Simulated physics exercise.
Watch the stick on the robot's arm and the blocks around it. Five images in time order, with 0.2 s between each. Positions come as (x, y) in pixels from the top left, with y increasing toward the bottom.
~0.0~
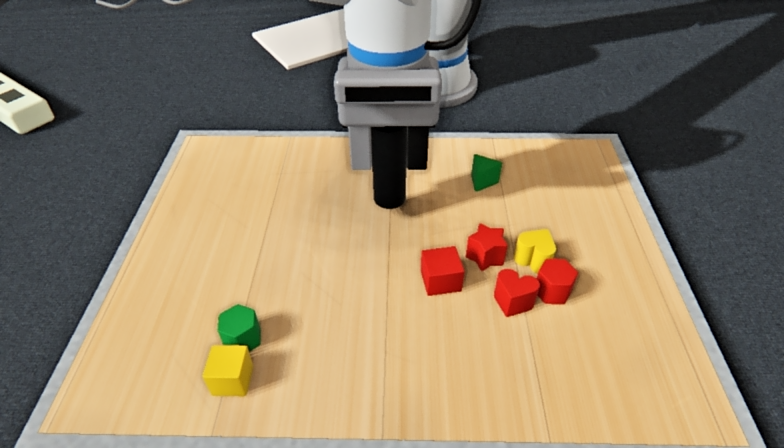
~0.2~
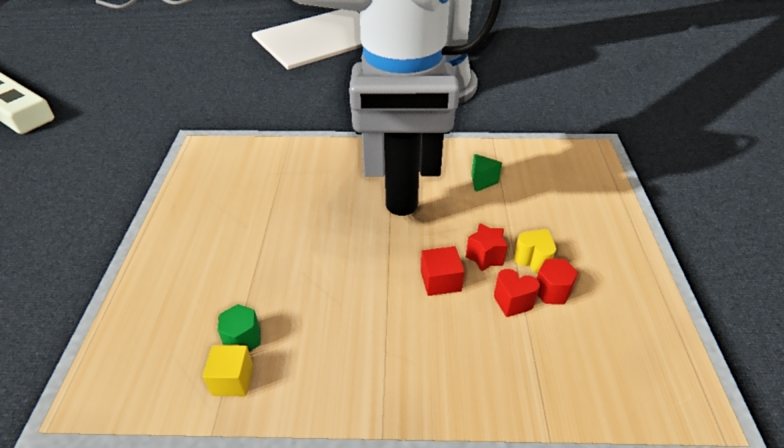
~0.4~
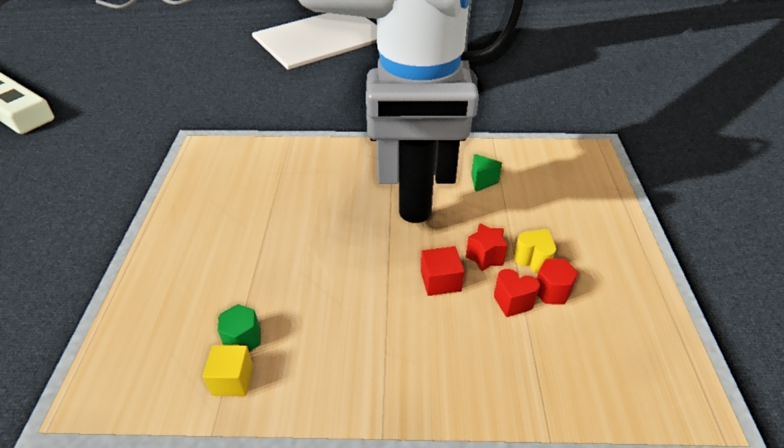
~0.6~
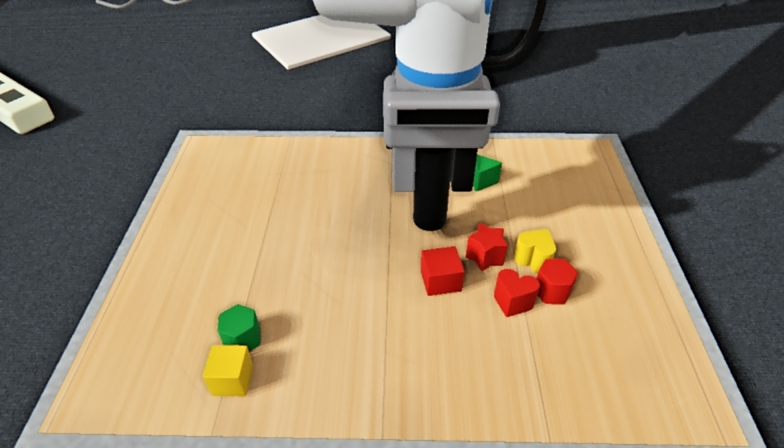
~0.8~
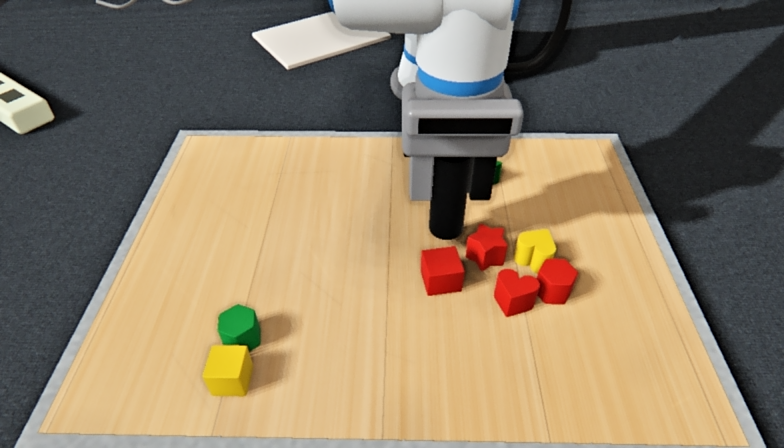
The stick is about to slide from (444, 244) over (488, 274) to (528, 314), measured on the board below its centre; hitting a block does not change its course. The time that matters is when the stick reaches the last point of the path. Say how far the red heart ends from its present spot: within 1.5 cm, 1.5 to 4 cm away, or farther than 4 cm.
It ends farther than 4 cm from its spot.
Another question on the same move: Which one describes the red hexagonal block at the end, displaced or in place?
At the end of the path, it will have moved.
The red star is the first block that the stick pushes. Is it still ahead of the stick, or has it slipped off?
It slips away.
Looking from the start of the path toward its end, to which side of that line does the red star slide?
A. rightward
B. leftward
That would be B.
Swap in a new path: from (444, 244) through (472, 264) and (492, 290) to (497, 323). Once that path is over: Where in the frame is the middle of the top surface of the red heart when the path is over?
The middle of its upper face will lie at (541, 309).
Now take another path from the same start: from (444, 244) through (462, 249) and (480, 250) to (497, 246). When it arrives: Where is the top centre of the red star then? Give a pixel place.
Just about (526, 243).
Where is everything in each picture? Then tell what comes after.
In the first picture, tip of the stick (390, 200), middles of tops, red star (489, 236), red heart (518, 282), yellow heart (539, 241), red hexagonal block (559, 271).
In the second picture, stick (402, 206), nothing pushed.
In the third picture, stick (415, 213), nothing pushed.
In the fourth picture, stick (430, 221), nothing pushed.
In the fifth picture, stick (446, 230), red star (489, 236), red heart (518, 282), yellow heart (539, 241), red hexagonal block (559, 271).
On the path given first. One third of the way, stick (477, 248); red star (511, 247), turned 25° anticlockwise.
Two thirds of the way, stick (504, 273); red star (534, 256), turned 60° anticlockwise; red heart (529, 295); yellow heart (553, 241); red hexagonal block (570, 273).
At the end, stick (532, 300); red star (537, 259), turned 80° anticlockwise; red heart (559, 325); yellow heart (552, 241); red hexagonal block (576, 273), turned 15° clockwise.
